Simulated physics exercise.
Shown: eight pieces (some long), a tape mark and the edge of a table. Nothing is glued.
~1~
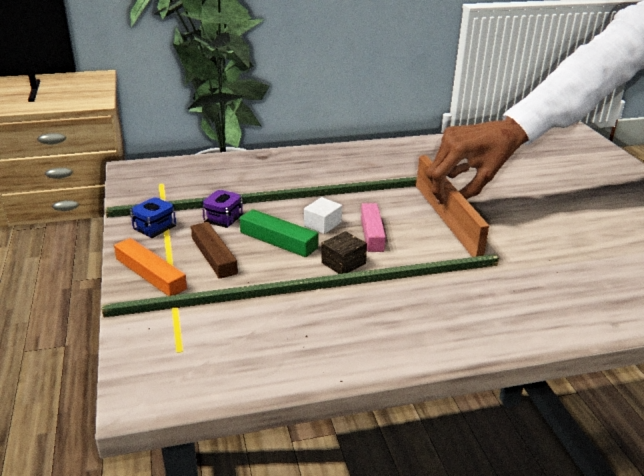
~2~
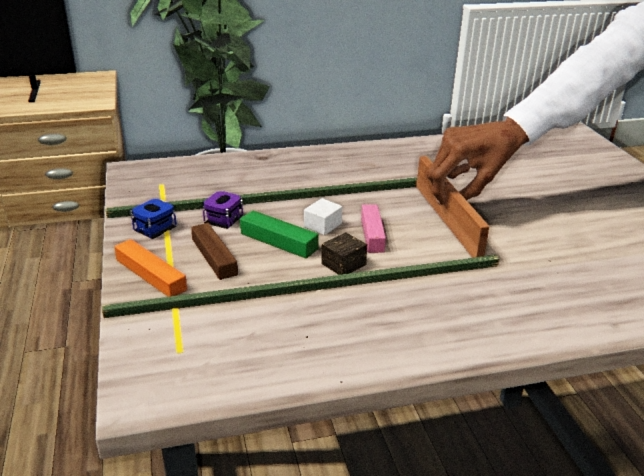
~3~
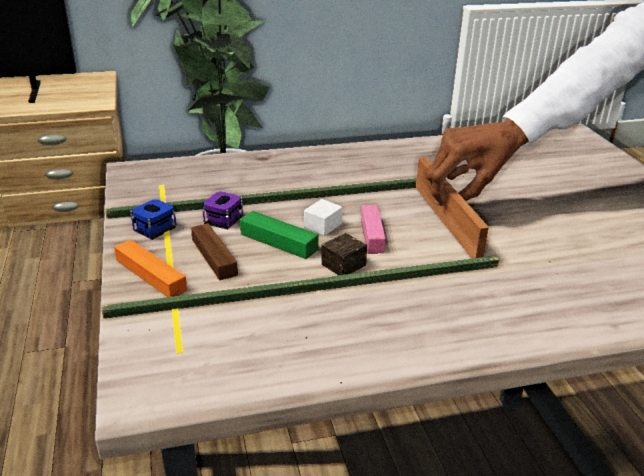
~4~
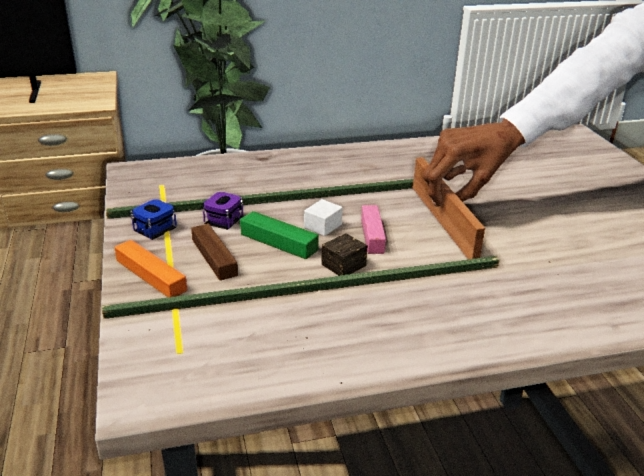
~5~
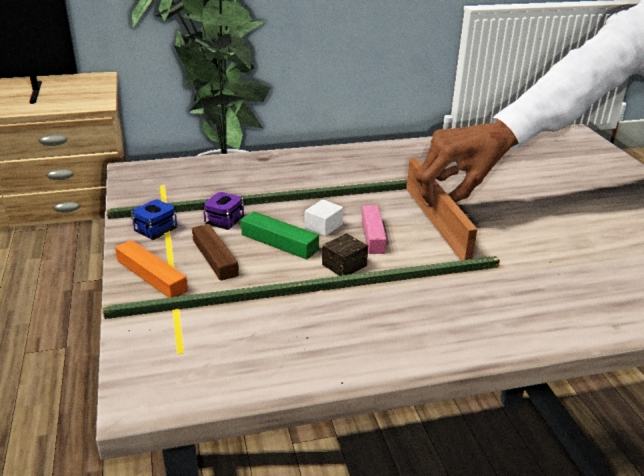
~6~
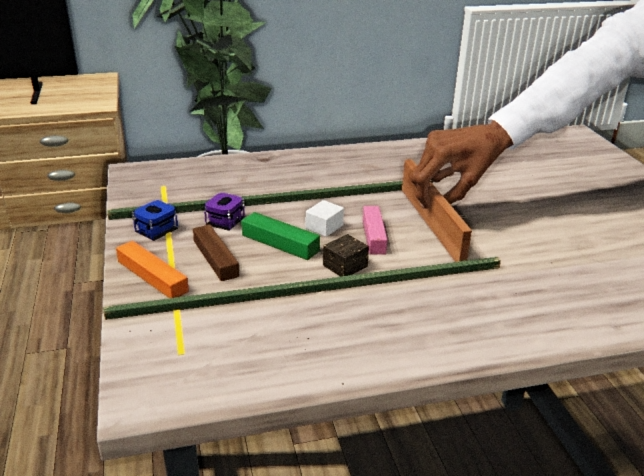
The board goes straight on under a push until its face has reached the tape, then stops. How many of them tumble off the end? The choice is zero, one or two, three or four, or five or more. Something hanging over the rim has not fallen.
Well, a single one or a pair end up dropping off.
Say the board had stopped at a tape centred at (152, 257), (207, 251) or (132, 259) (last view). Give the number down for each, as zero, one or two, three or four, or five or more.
Try 1 - three to four; try 2 - no fall at all; try 3 - 5 or more.
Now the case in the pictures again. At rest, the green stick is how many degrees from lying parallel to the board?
Roughly 35° out of line.
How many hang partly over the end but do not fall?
Expected count: 3.
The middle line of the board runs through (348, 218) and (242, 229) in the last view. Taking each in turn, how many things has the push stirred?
Well, it's 3 at the first one and 6 at the second.
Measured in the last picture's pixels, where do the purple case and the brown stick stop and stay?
Looks like one lands around (151, 213), and the other around (106, 270).
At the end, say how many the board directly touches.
It touches 3.
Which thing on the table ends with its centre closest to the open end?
It's the brown stick that ends up nearest.
A little later, none off yet; orange stick at rest near (152, 269); blue case at rest near (156, 220); brown stick at rest near (215, 252).
Next, none off yet; orange stick at rest near (152, 269); blue case at rest near (156, 220); brown stick shifted a little near (193, 257).
When it is over, the number that fall off is one or two; down, orange stick.
